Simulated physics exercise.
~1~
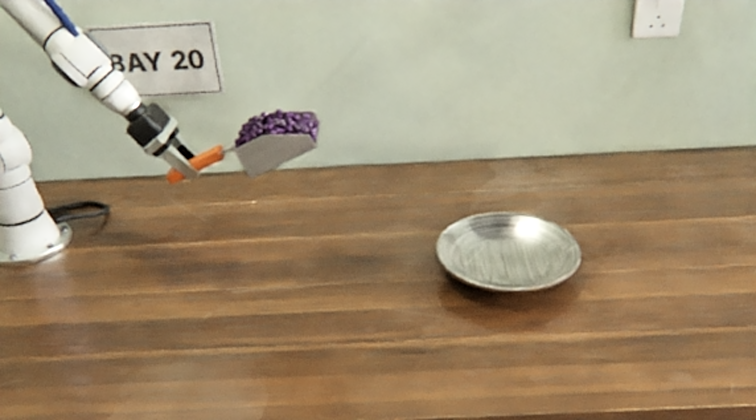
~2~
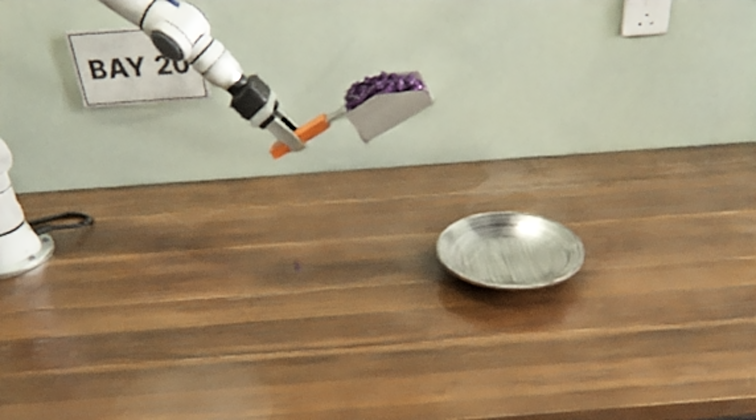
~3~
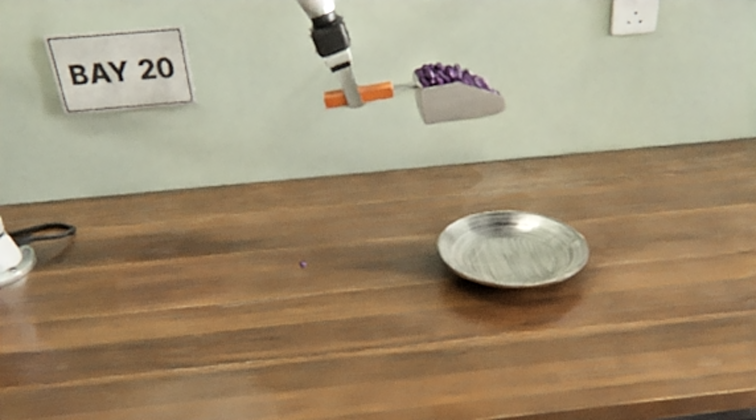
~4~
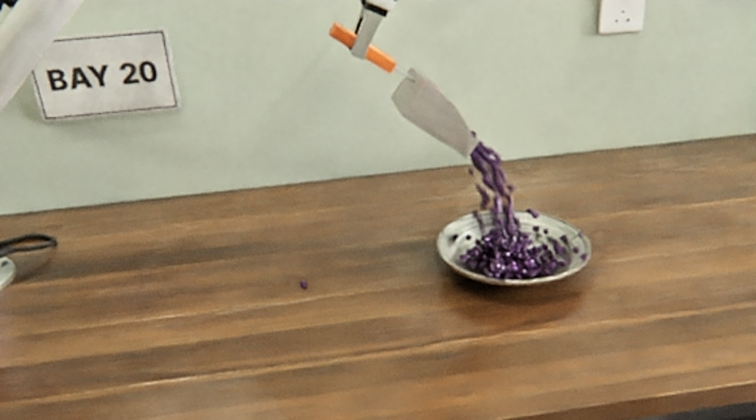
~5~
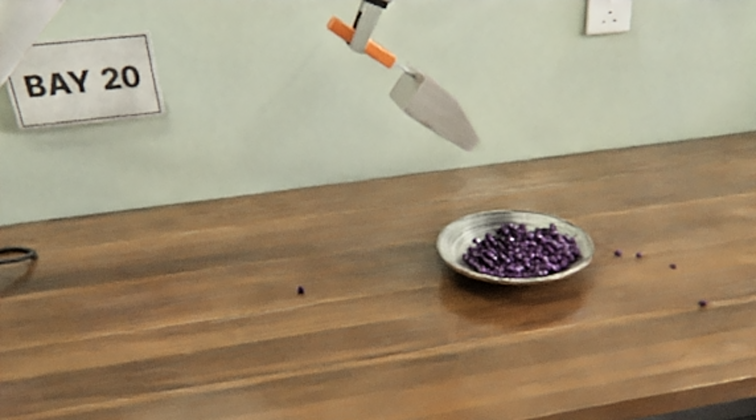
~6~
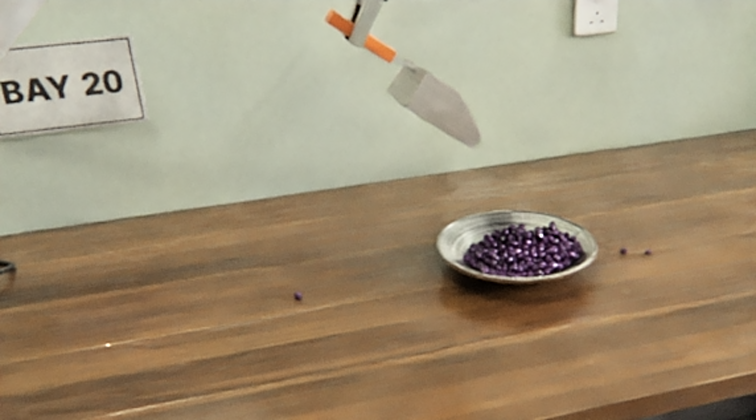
A white robot arm grips the orange handle of a metal scoop heaped with small purple beads, holding it above a wooden table. It carries the scoop to the right toward a shallow metal bowl, and a single bead drops onto the wood along the way. The arm then tips the scoop steeply forward, and the beads pour in a stream into the bowl. A few scatter onto the table to the right. The emptied scoop stays tilted above while nearly all the beads rest piled in the bowl, with only a few stray ones lying around it.
